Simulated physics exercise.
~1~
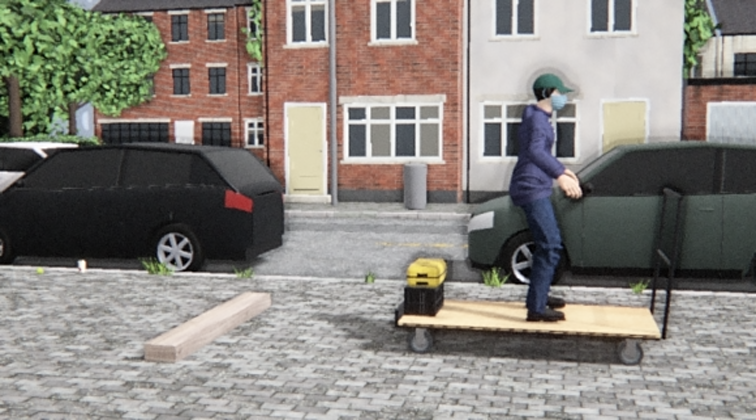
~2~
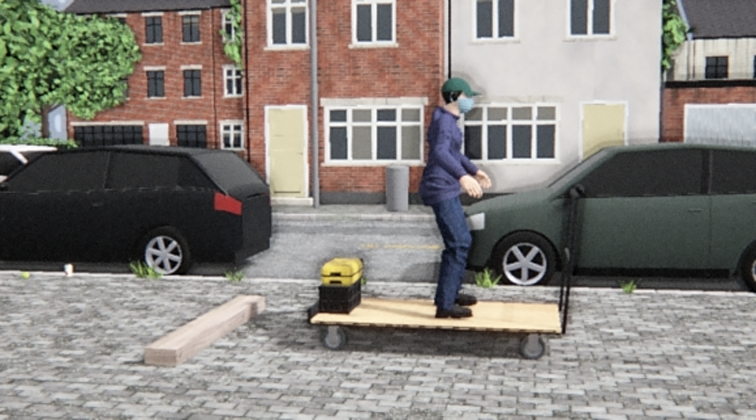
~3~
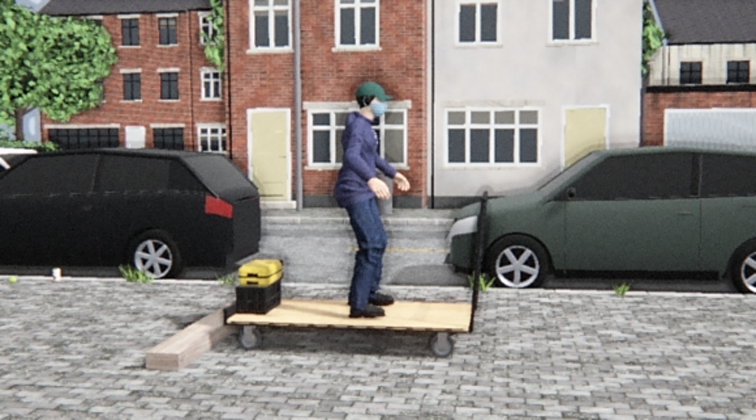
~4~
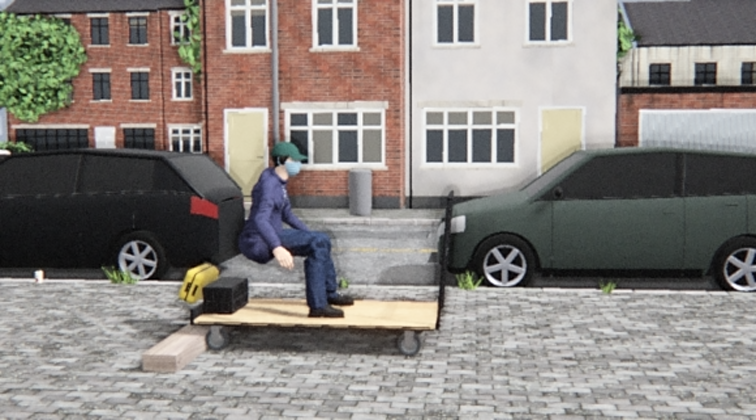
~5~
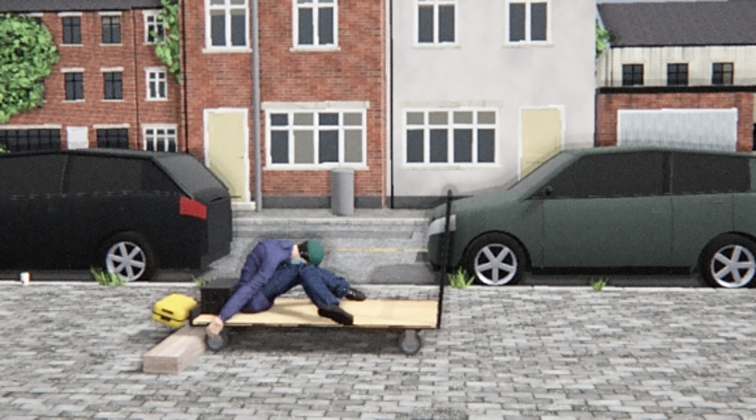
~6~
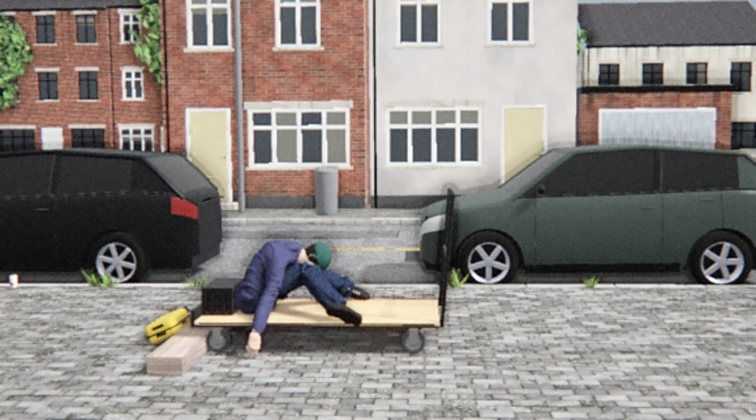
A flat trolley with a wooden deck rolls left across grey paving, carrying a standing person in a green cap, face mask and purple jacket, with a yellow suitcase on a black crate near the front edge. Parked cars and brick houses stand behind. The trolley reaches a low pale kerb and stops level against it. The suitcase tips forward off the crate while the rider drops backward into a sitting position. The suitcase tumbles over the front edge and comes to rest tilted by the kerb. The rider ends slumped on the deck beside the crate, one arm hanging over the side.
